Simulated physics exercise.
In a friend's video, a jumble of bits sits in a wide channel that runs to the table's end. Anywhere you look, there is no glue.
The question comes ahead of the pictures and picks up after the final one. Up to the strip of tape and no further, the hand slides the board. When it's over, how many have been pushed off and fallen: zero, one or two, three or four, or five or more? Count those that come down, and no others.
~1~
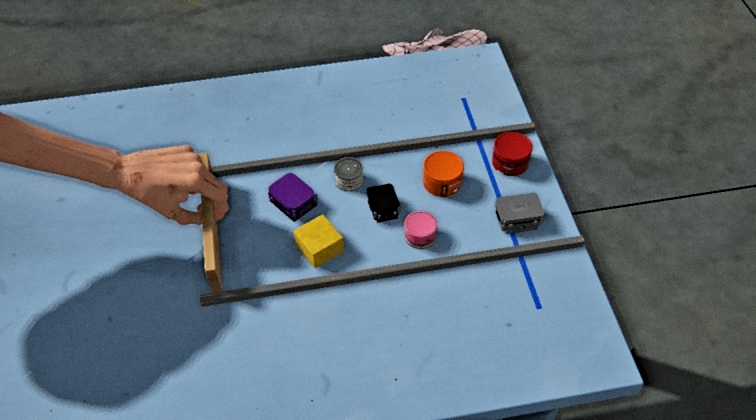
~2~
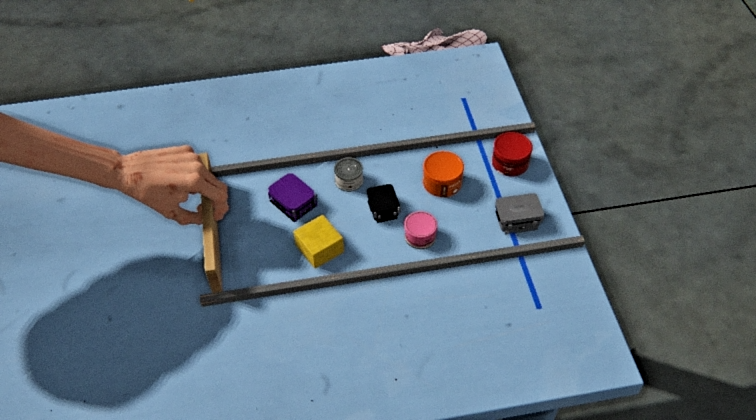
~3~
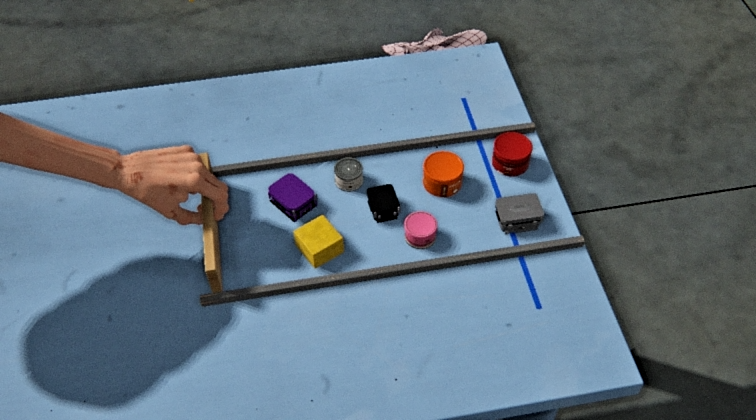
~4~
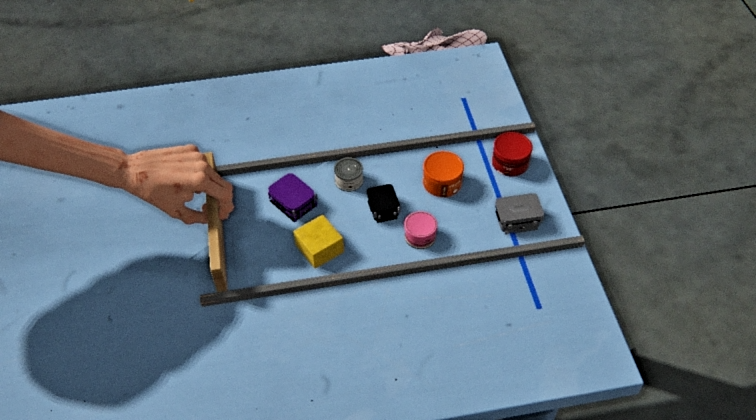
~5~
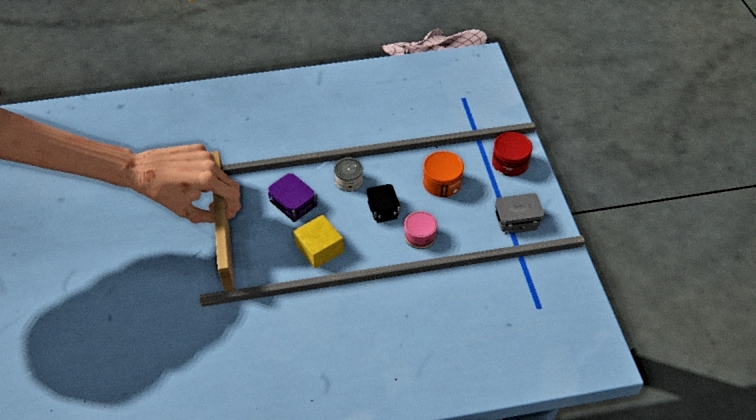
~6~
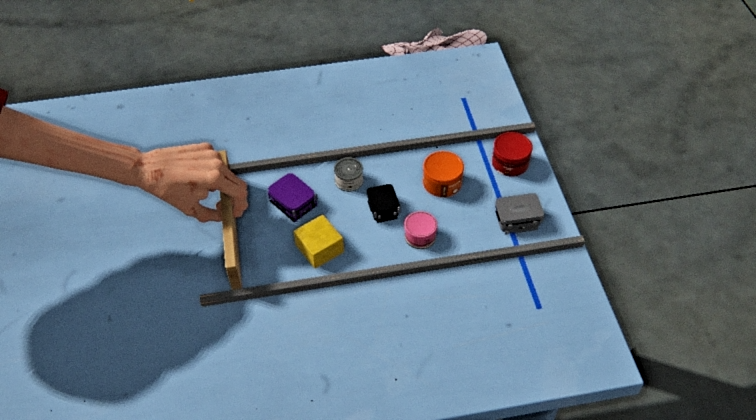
By the end, one or two have fallen.
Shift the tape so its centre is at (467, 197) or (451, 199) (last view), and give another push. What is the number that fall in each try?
It would be 0 and 0.
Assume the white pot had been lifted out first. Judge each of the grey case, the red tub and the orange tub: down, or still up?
The grey case is lost, the red tub comes down, the orange tub remains up.
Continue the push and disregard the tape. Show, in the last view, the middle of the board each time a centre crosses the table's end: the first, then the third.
About (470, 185), then (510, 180).
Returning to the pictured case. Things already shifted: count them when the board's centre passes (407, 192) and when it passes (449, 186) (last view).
Up to then 6, and up to the other point 8.
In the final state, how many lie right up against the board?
At rest, 3 are in contact.
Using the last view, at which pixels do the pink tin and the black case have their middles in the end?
Look around (558, 210) for the first and around (542, 183) for the second.
Soon after, none off yet; red tub at rest near (512, 155); grey case at rest near (518, 214); orange tub at rest near (443, 175).
In the end, the number that fall off is one or two; gone, grey case and red tub.
